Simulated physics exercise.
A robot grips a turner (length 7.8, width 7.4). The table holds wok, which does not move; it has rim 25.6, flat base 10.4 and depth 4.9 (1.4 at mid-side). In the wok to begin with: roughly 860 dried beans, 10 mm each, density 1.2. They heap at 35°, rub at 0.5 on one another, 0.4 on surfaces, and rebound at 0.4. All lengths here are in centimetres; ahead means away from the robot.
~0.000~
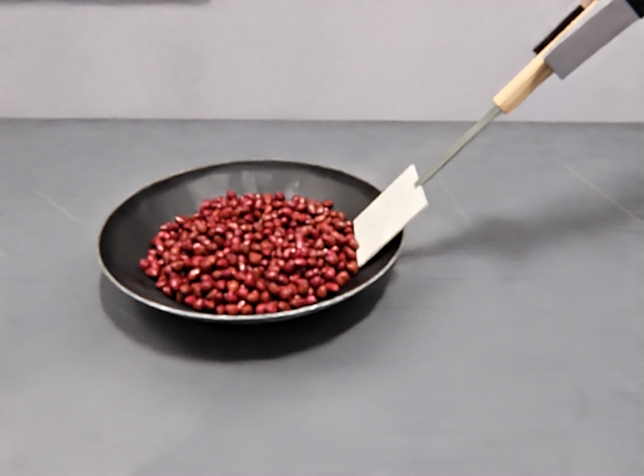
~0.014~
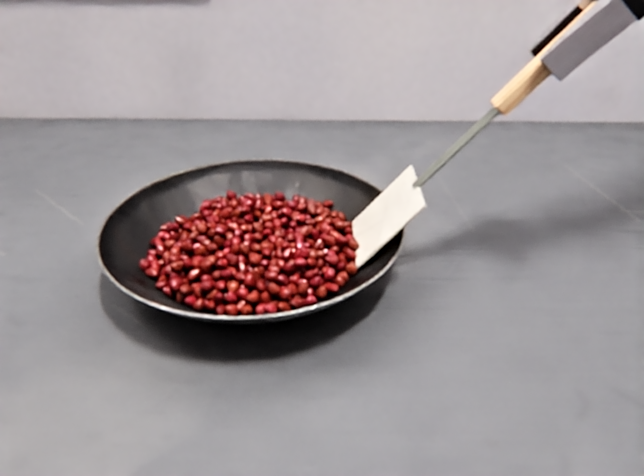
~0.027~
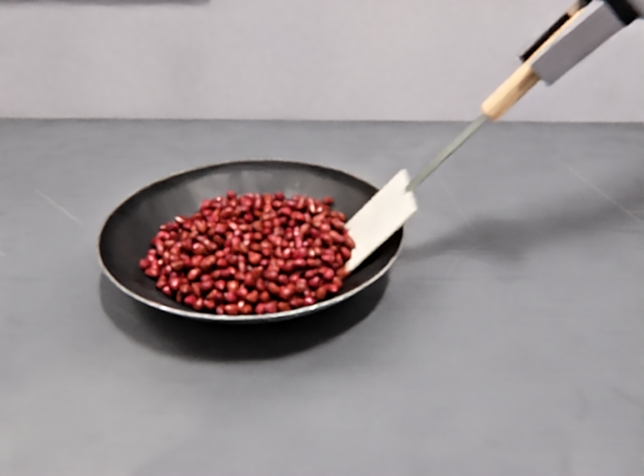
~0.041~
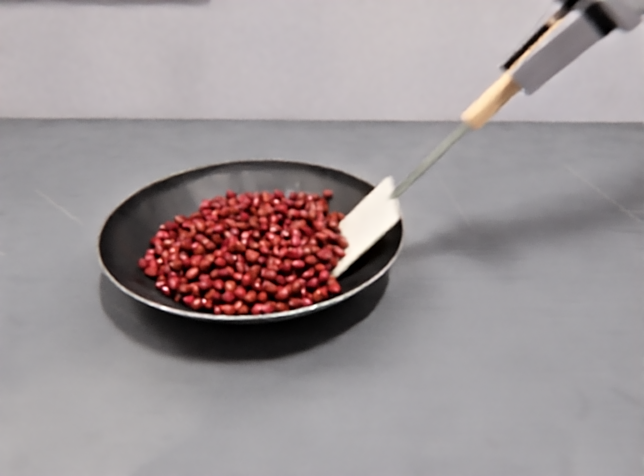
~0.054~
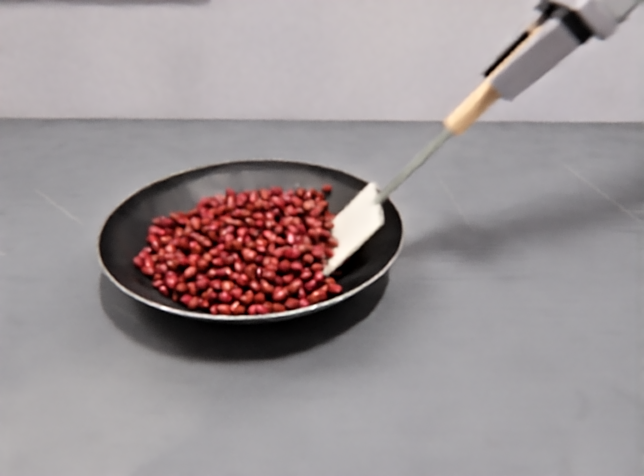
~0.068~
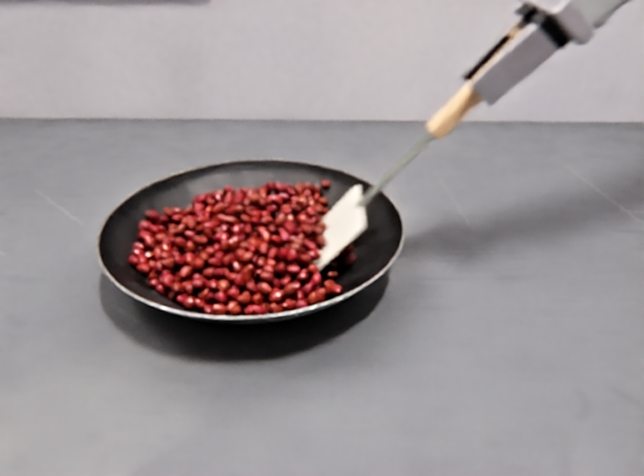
A heap of glossy dark-red beans fills a shallow black wok on a plain grey tabletop, seen from slightly above at the front, with a pale wall behind. At the right, a grey and black robot arm holds a turner with a wooden handle and white blade against the beans. Barely moving at first, the blade then pushes slowly leftward, nudging the beans while the camera and wok stay still.
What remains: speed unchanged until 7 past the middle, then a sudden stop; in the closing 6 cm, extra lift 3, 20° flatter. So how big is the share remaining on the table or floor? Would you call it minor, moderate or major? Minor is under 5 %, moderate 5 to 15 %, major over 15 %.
I would call it major.
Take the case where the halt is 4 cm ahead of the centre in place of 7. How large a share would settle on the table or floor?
Result: Approx. 5 %.
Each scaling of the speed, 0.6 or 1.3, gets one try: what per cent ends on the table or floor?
Around 15 per cent and around 35 per cent.
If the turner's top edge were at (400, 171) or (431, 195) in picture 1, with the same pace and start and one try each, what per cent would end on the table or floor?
Some 35 per cent, then some 30 per cent.
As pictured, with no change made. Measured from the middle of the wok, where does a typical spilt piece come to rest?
Looks like roughly 22 centimetres to me.
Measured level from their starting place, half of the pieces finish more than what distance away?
6 cm.
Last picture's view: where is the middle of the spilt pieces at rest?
I'd point to somewhere close to (28, 259).
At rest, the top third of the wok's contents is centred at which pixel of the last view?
Around (173, 231).
After 0.10 s, sloping 50°, highest piece 7 above the table; 855 in the wok.
After 0.14 s, sloping 43°, highest piece 7 above the table; 852 in the wok, 3 on the blade or in flight.
After 0.36 s, sloping 30°, highest piece 7 above the table; 601 in the wok, 218 on the table or floor, 36 on the blade or in flight.
After 1.41 s, sloping 30°, highest piece 6 above the table; 601 in the wok, 254 on the table or floor.
At rest, 601 in the wok, 254 on the table or floor. That is 30 % on the table or floor.
